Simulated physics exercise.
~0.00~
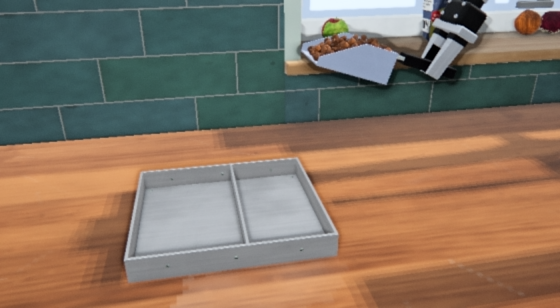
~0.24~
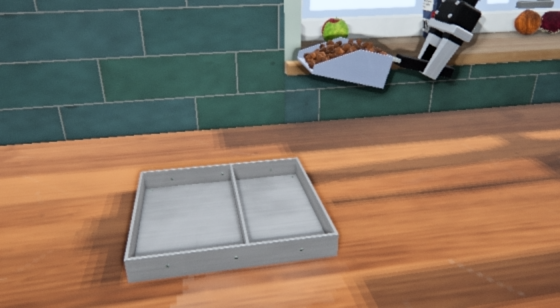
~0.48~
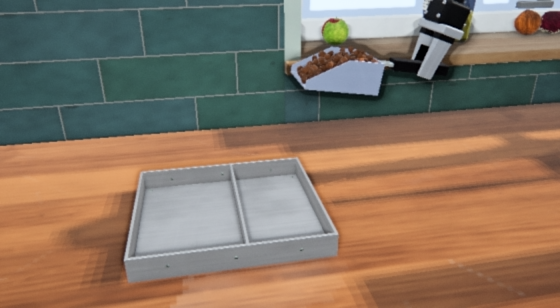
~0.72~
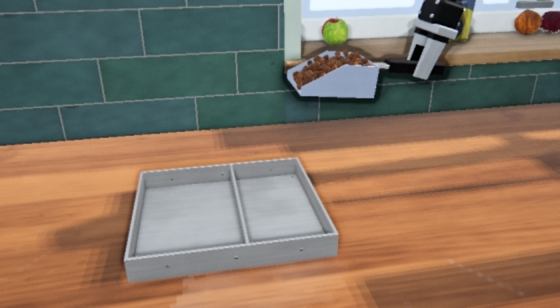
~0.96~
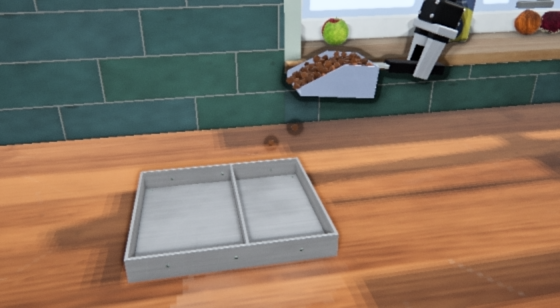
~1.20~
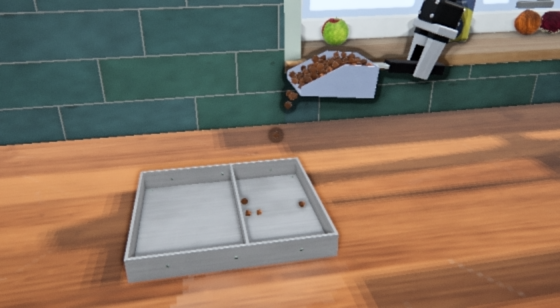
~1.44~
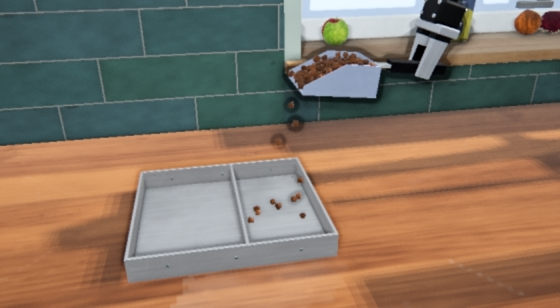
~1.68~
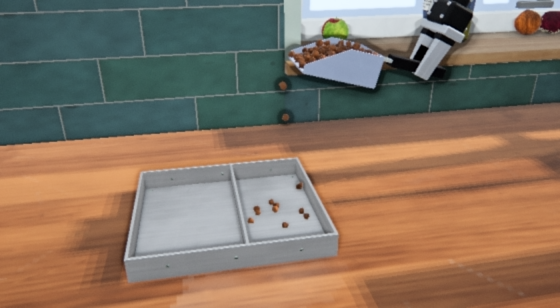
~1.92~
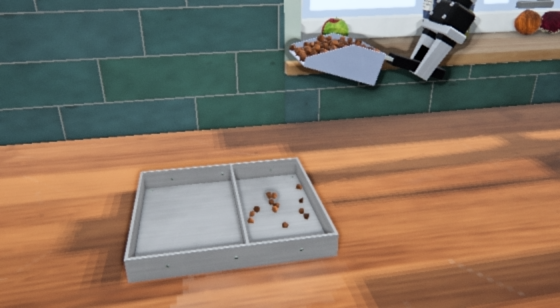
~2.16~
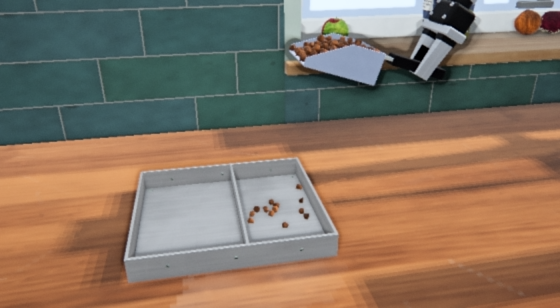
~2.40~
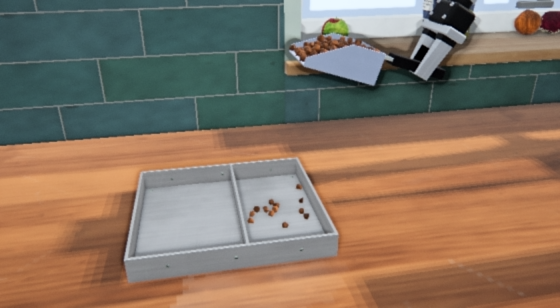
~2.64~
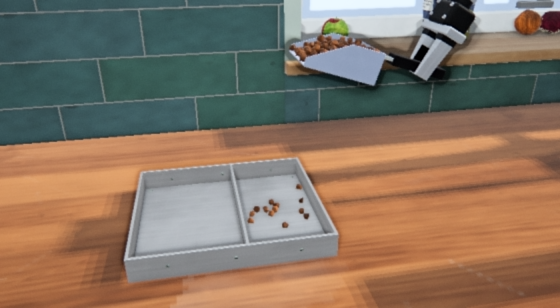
The clip shows a robotic gripper tilting a scoop of brown pellets above a divided gray tray on a wooden counter, spilling a few into the right compartment before tipping back, leaving most pellets in the scoop and the left compartment empty.
